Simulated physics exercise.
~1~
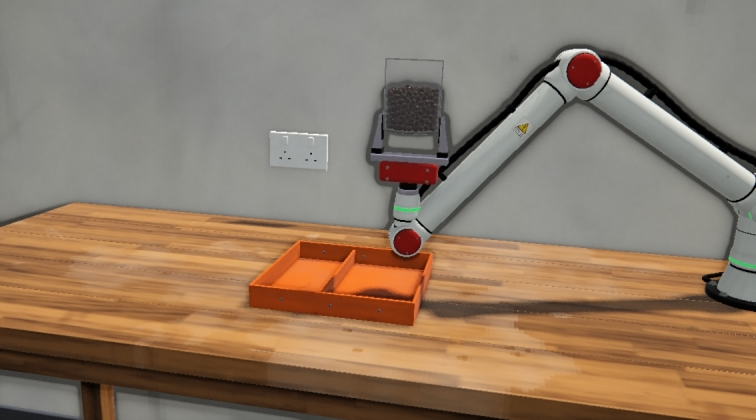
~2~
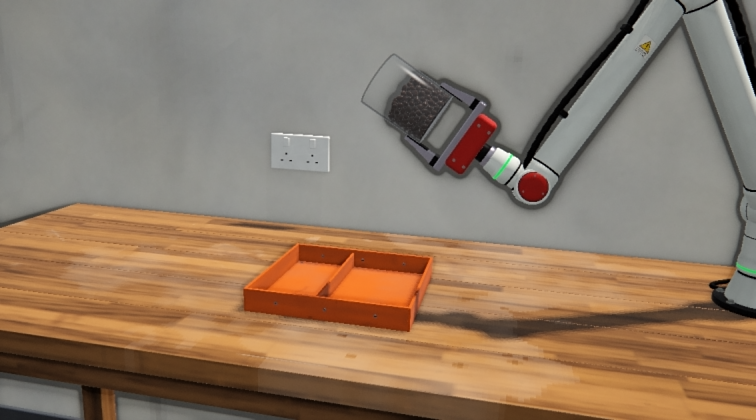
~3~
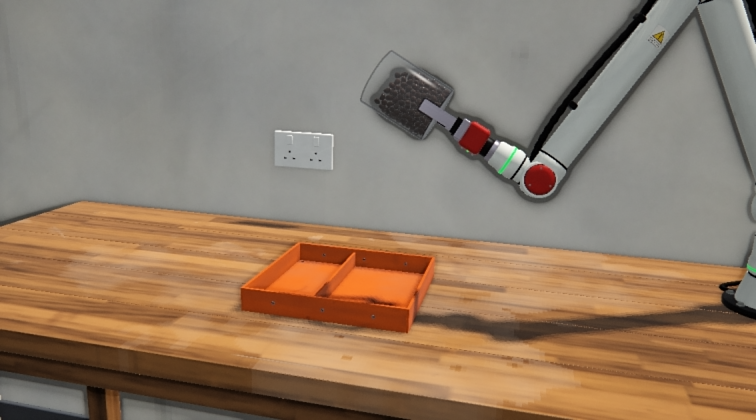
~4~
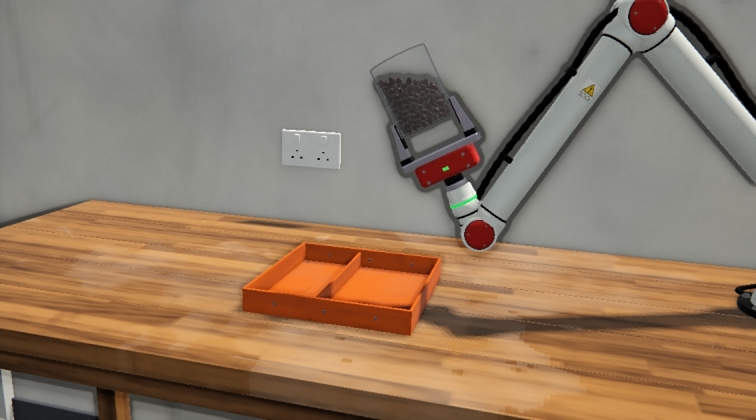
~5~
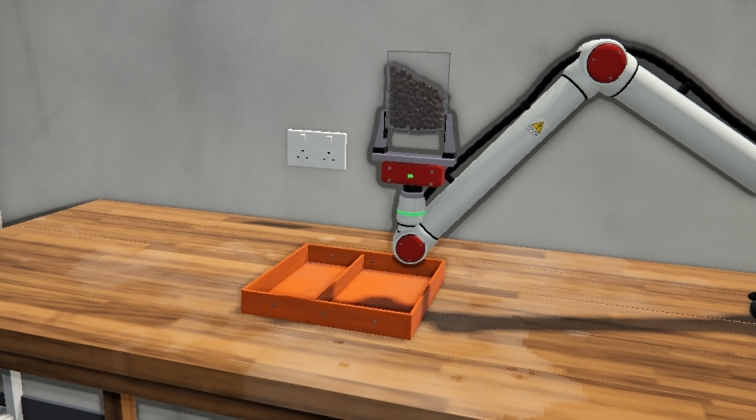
Robot arm tilting a clear cup of dark beans leftward above an orange divided tray, then turning it upright, still holding beans.
